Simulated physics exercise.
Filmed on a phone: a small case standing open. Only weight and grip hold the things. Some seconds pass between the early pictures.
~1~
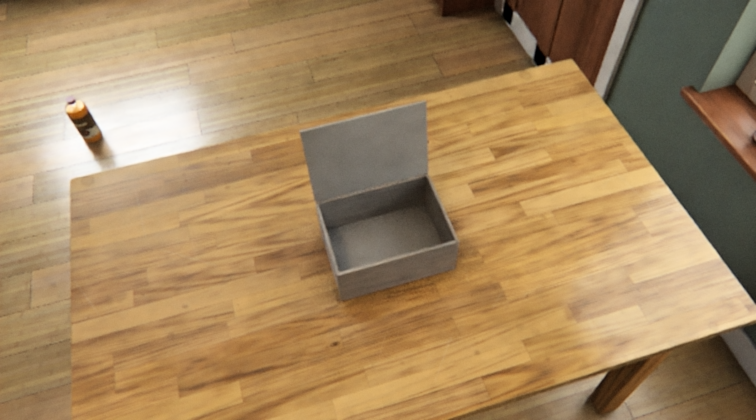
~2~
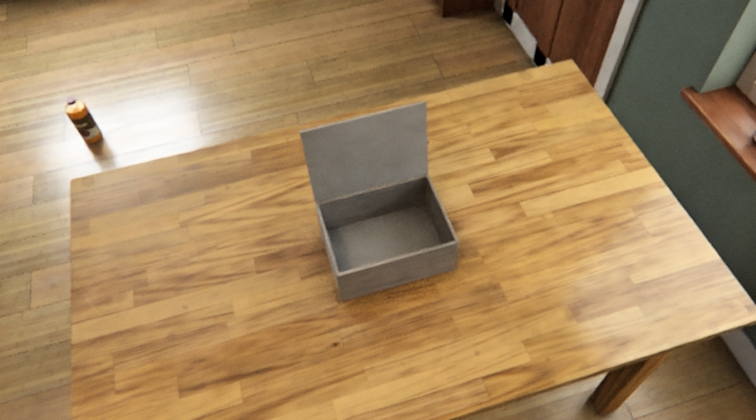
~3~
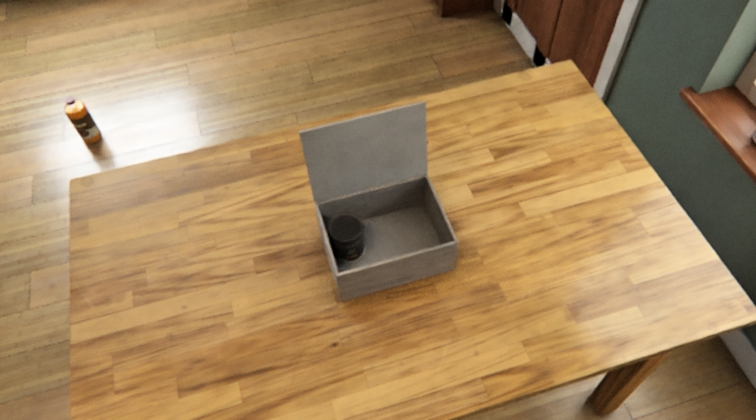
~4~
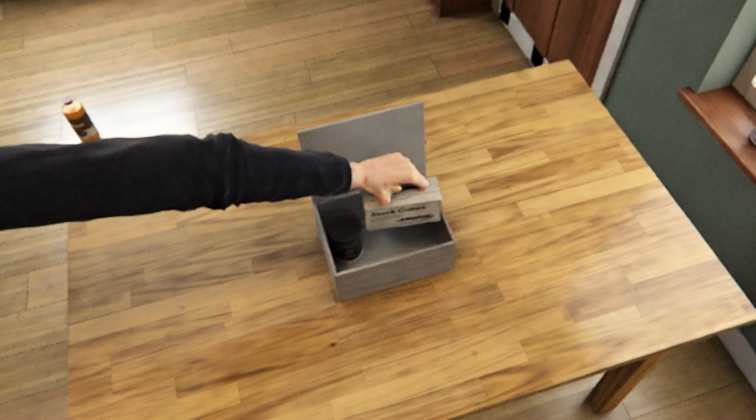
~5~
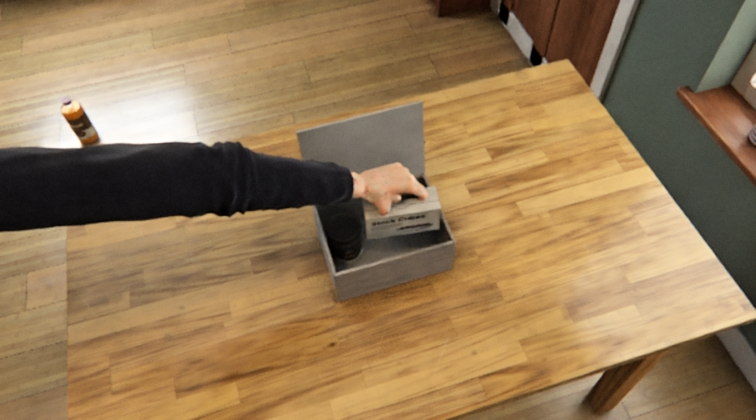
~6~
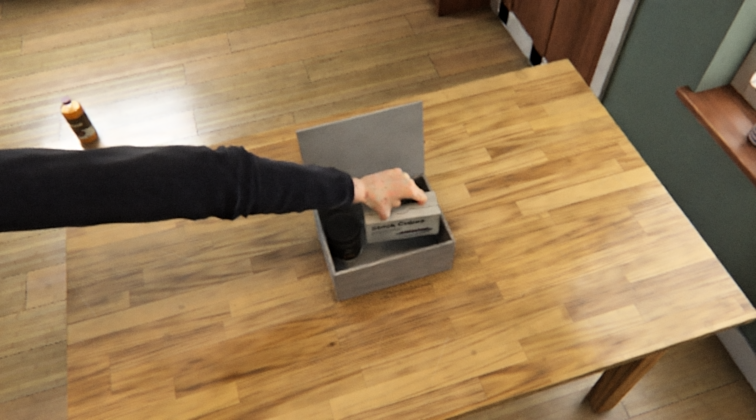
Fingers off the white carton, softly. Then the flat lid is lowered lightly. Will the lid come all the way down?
As it turns out, it sits on the rim.
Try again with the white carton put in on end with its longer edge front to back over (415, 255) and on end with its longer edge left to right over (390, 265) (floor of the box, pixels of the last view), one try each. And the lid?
First, it stays ajar; second, it will not close.
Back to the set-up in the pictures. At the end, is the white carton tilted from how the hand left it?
It stays as placed.
Then, 0.50 s on from there, white carton shifted a little near (401, 241).
Then, 1.50 s on from there, lid 67° above the rim; white carton shifted a little near (401, 241).
Then, 1.80 s on from there, lid 32° above the rim; white carton shifted a little near (401, 241).
Then, 2.00 s on from there, lid shut; white carton shifted a little near (401, 241).
In the end, lid shut; moved from the start, white carton; black tin unmoved. At the end, from the last picture's camera, white carton near (401, 241).
